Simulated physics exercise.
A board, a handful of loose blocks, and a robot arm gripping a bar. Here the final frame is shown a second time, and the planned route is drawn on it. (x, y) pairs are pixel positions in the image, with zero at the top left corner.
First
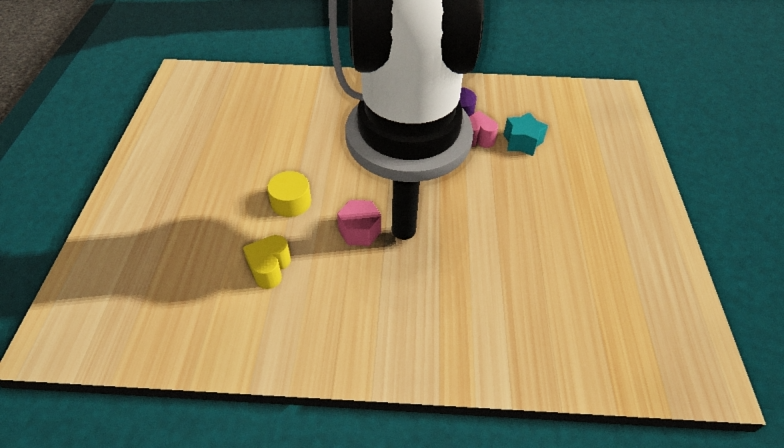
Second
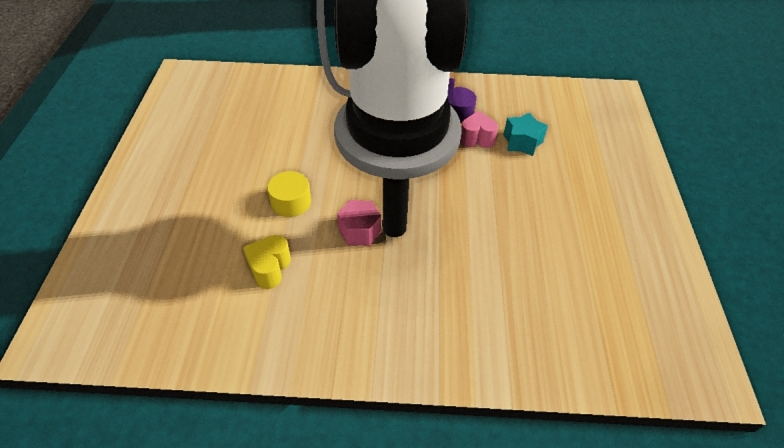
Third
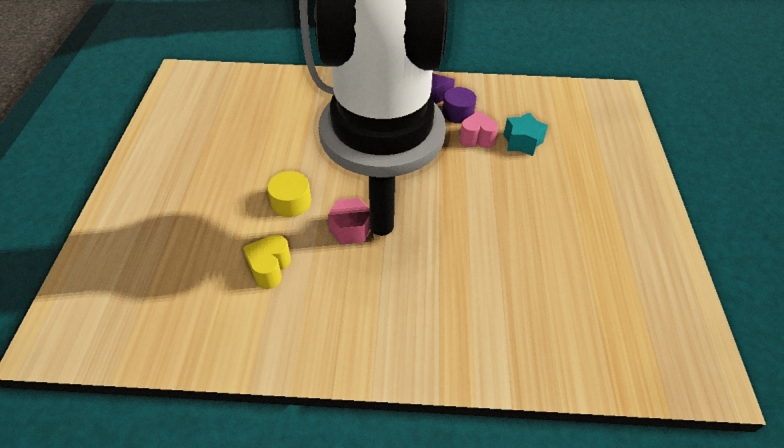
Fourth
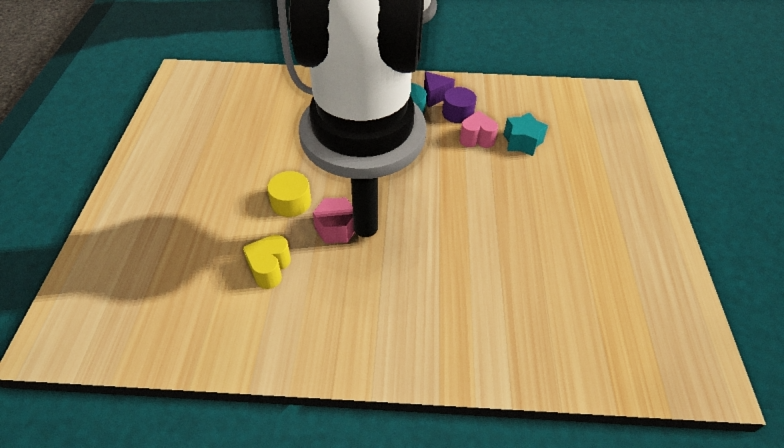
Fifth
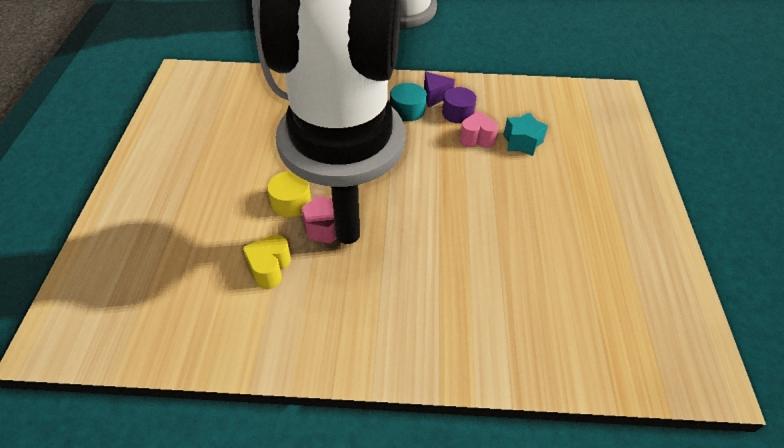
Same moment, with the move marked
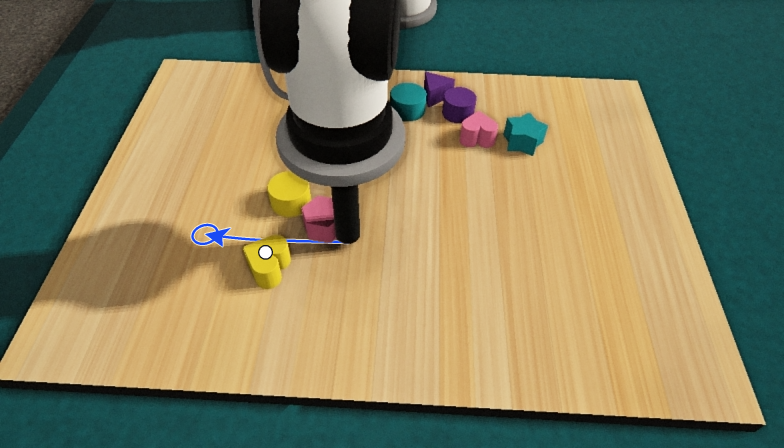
Robot arm gripping a black bar moving left and pushing a pink hexagon block toward two yellow blocks on a wooden board.
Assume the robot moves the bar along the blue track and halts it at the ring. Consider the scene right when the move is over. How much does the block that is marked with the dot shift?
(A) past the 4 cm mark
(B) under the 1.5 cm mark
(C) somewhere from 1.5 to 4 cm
The answer is B.
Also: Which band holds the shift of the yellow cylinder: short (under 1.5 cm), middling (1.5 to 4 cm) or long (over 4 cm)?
It goes a little way, 1.5 to 4 cm.
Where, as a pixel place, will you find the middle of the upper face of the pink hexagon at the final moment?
Its top centre is at about (288, 200).
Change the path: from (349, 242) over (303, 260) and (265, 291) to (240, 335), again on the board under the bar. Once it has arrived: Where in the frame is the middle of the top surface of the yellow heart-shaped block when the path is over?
If I read the scene right, the answer is (241, 260).
The line goes from (349, 242) over (300, 241) and (252, 239) to (205, 234); the dot is on the yellow heart-shaped block.
What follows on the original path. One third of the way, bar at (298, 234); yellow cylinder at (279, 175); pink hexagon at (292, 201), turned 35° clockwise.
Two thirds of the way, bar at (250, 232); yellow cylinder at (279, 172); pink hexagon at (288, 200), turned 45° clockwise.
At the end, bar at (202, 227); yellow heart-shaped block unmoved; yellow cylinder at (279, 172); pink hexagon at (288, 200), turned 45° clockwise.
